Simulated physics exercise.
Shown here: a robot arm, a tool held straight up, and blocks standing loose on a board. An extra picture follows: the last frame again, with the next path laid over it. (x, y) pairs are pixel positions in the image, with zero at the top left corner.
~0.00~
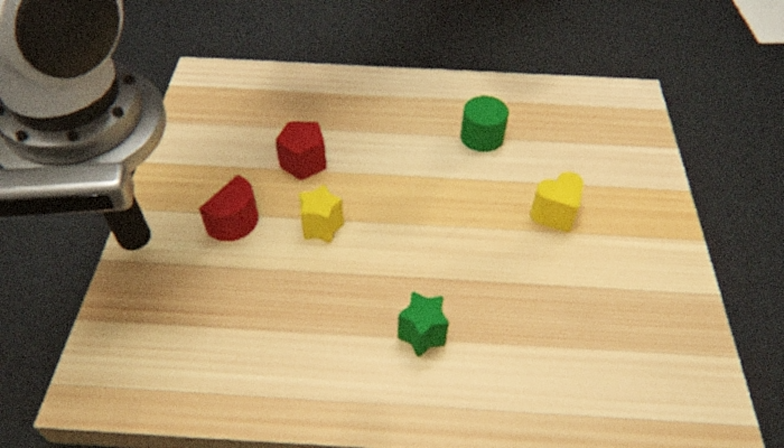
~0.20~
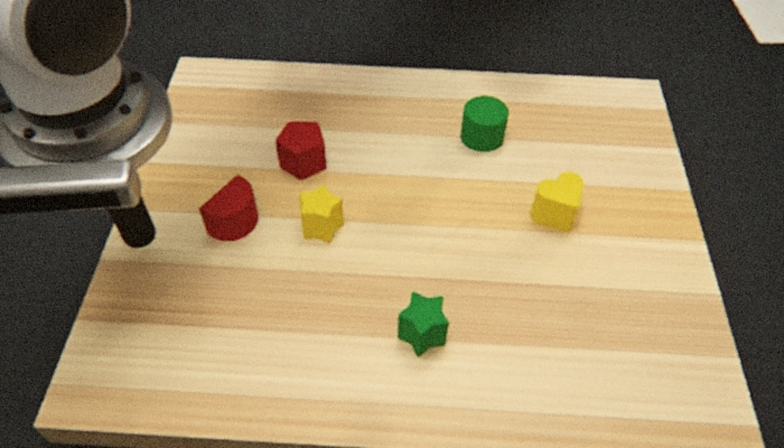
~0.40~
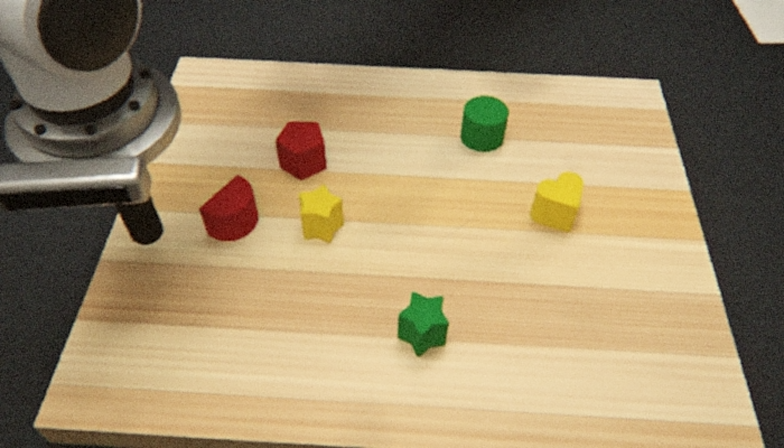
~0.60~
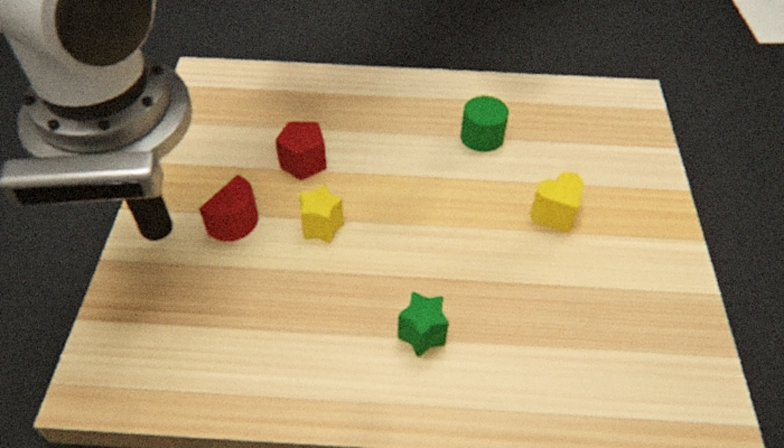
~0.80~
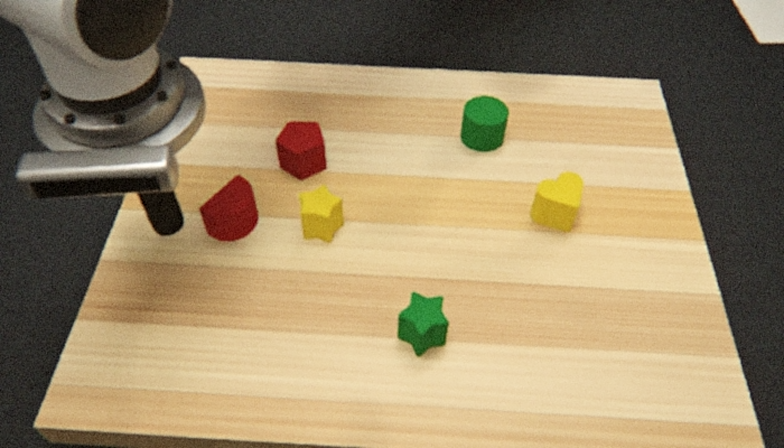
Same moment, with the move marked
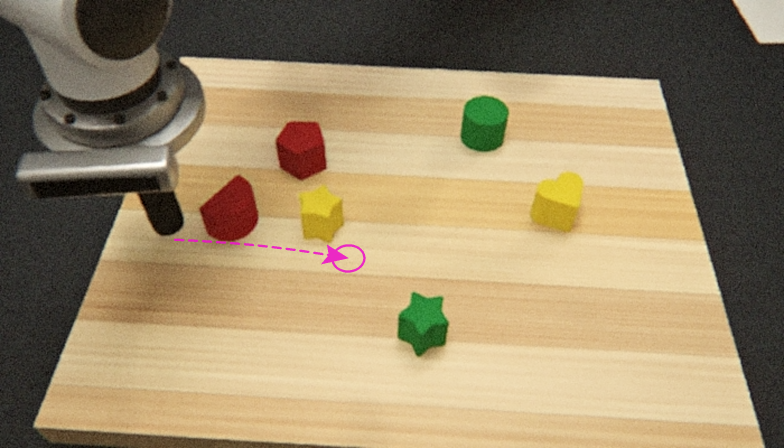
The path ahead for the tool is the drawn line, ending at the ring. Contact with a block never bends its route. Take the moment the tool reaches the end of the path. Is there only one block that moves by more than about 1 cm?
Short answer: Yes.
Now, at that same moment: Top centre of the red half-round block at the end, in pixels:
The red half-round block ends near (272, 187).
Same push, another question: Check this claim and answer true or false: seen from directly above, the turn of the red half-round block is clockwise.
False - the claim does not hold.
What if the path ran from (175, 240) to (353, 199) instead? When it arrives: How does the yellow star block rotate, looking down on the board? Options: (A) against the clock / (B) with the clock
Option B.
Path on the board, from (175, 240) through (262, 246) to (348, 258).
What follows on the original path. One third of the way, tool at (230, 229); red half-round block at (259, 188), turned 40° anticlockwise.
Two thirds of the way, tool at (289, 235); red half-round block at (272, 187), turned 85° anticlockwise.
At the end, tool at (348, 244); red half-round block at (272, 187), turned 85° anticlockwise; yellow star block in place.
